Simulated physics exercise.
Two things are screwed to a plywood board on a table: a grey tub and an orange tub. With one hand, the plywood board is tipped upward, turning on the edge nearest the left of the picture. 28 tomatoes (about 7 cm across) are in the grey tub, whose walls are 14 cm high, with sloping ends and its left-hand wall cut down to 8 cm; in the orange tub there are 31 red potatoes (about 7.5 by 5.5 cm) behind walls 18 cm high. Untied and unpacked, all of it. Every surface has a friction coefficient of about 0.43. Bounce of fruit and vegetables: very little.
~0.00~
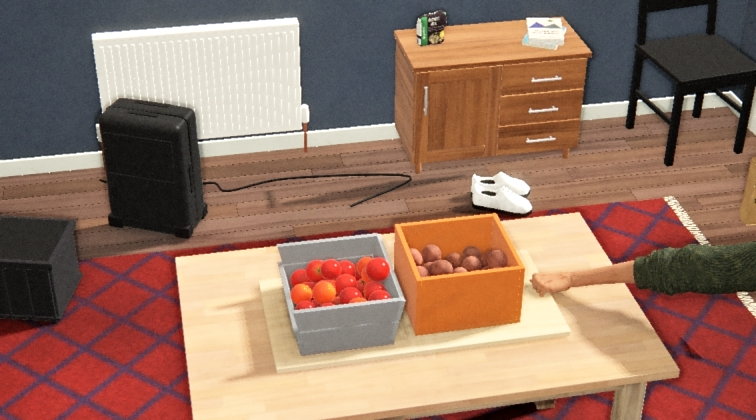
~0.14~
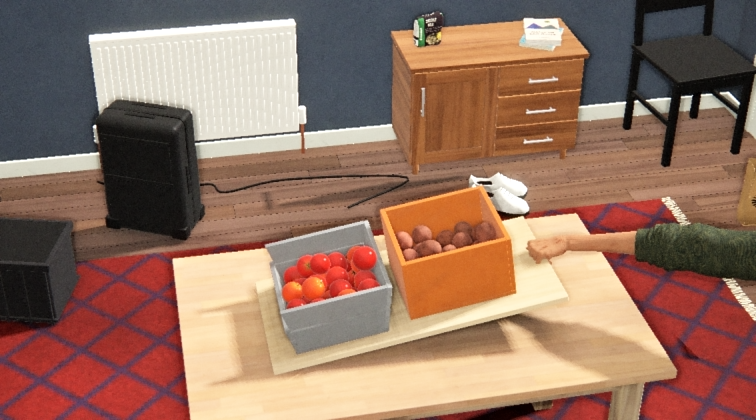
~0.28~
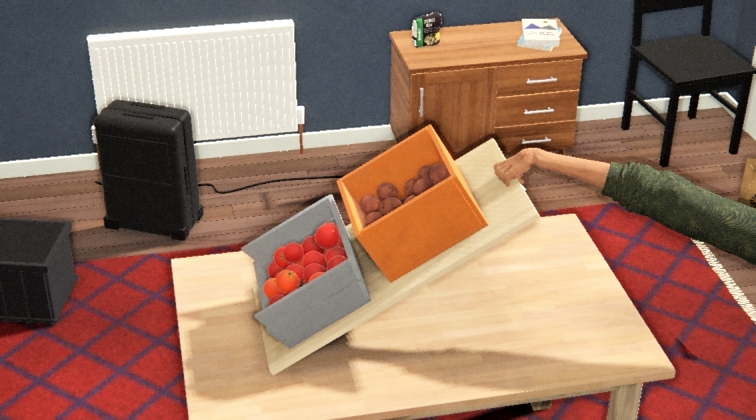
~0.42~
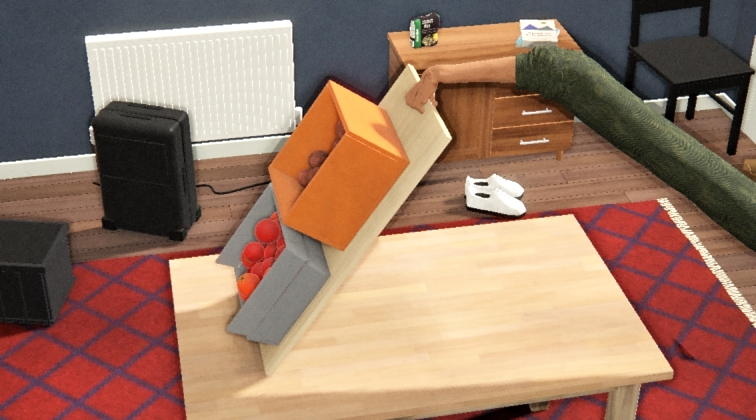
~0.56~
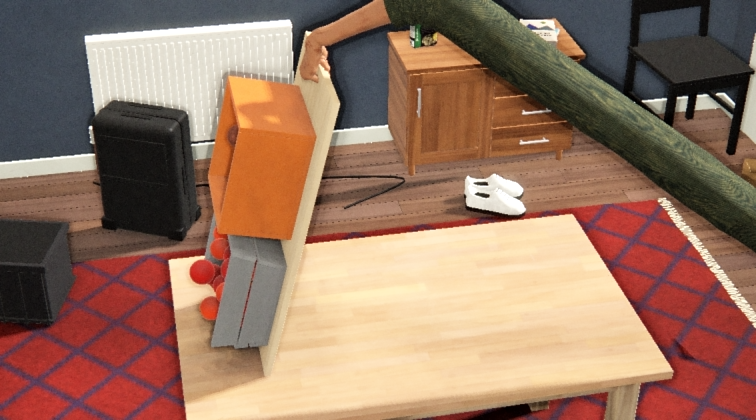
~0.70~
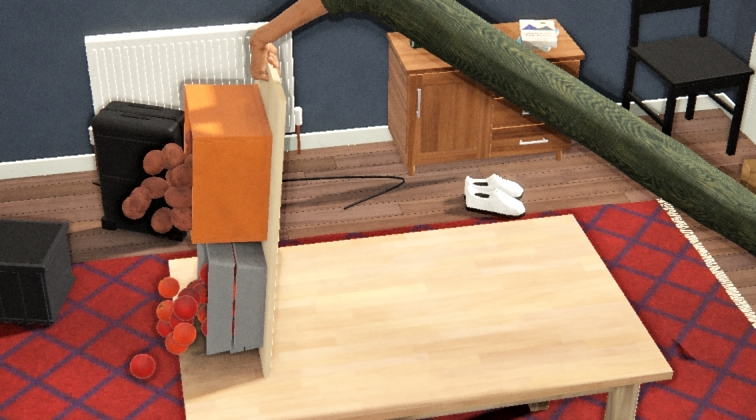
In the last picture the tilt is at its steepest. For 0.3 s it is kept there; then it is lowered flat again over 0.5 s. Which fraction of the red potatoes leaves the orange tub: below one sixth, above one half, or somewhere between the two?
I expect the loss to be bigger than half.
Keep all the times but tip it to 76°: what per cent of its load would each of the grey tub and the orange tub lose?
Then the grey tub sheds 60 %, while the orange tub sheds 60 %.
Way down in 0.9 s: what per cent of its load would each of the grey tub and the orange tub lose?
Grey tub 100, orange tub 70 per cent.
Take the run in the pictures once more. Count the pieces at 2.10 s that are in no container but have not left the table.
Some 12 pieces.
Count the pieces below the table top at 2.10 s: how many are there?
Roughly 45 in all.
After 0.92 s, tilt 85°; 19 of 28 out of the grey tub and 23 of 31 out of the orange tub.
After 1.21 s, tilt 53°; 27 of 28 out of the grey tub and 27 of 31 out of the orange tub.
After 1.60 s, tilt 0°; 28 of 28 out of the grey tub and 30 of 31 out of the orange tub.
Outcome (at 2.10 s), 28 of 28 out of the grey tub and 30 of 31 out of the orange tub. Asked share, 30 of 31, 97 per cent.
